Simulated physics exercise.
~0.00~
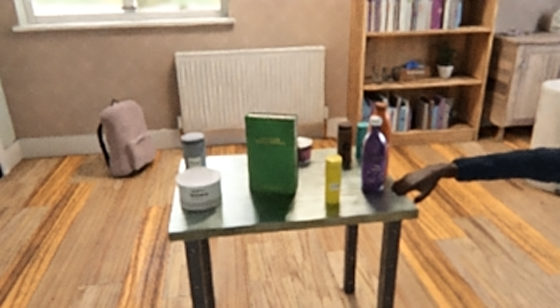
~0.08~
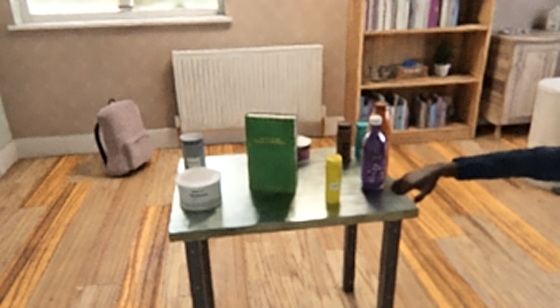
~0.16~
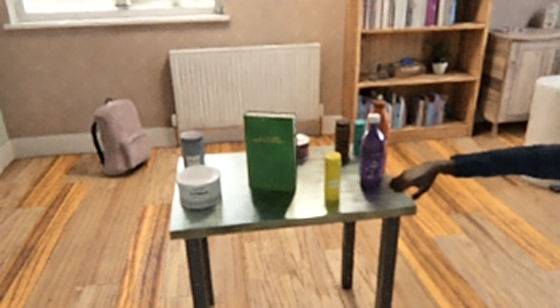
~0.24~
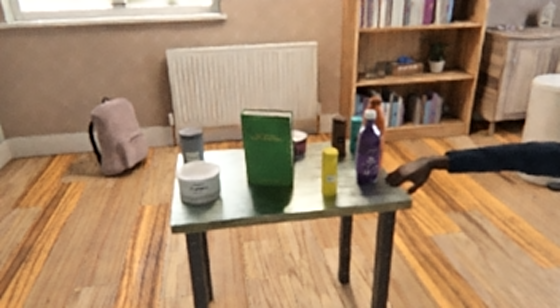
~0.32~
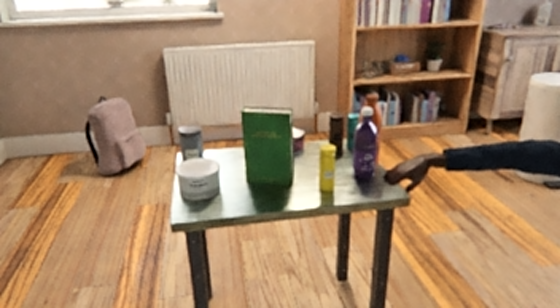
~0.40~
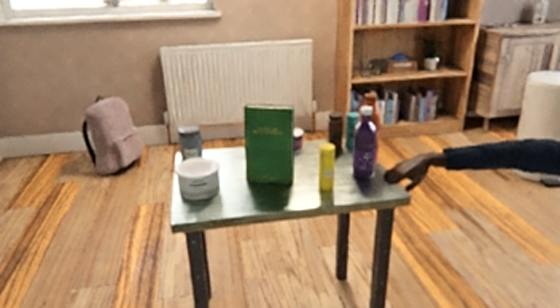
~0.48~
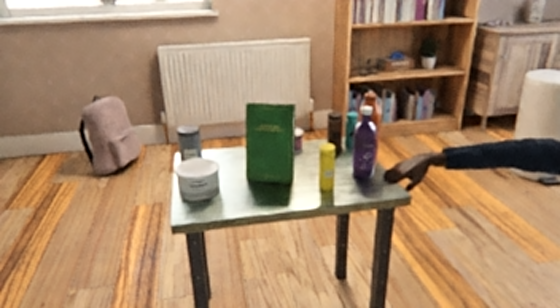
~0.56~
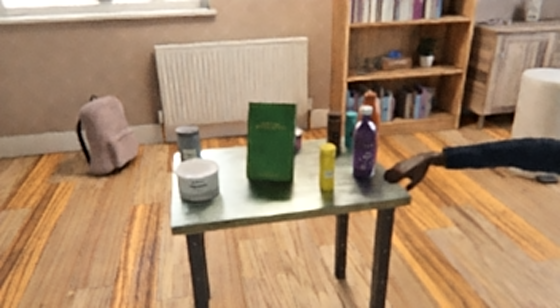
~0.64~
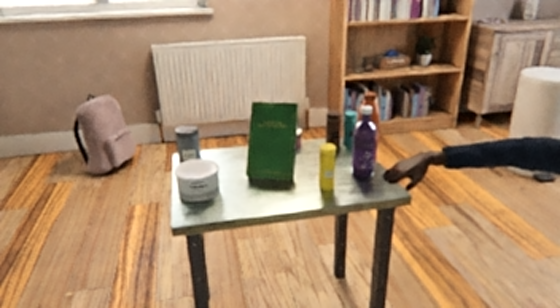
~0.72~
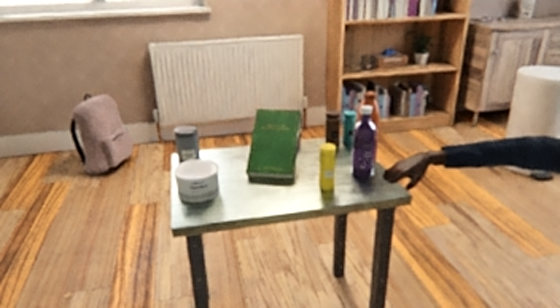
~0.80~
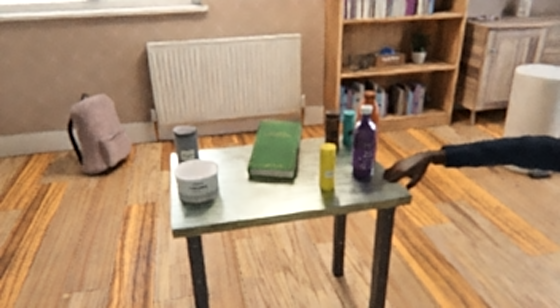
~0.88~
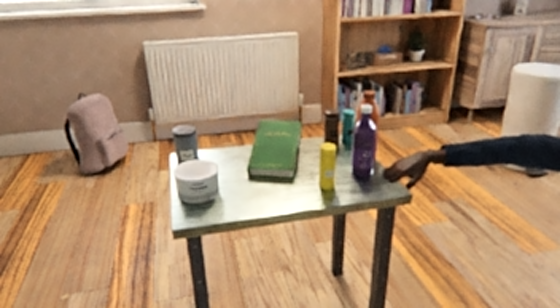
In a room with a wooden floor, a dark-sleeved arm kept its hand at the right edge of a small table of bottles and tubs as the upright green book tipped backward and ended lying flat, while the other things stayed standing.
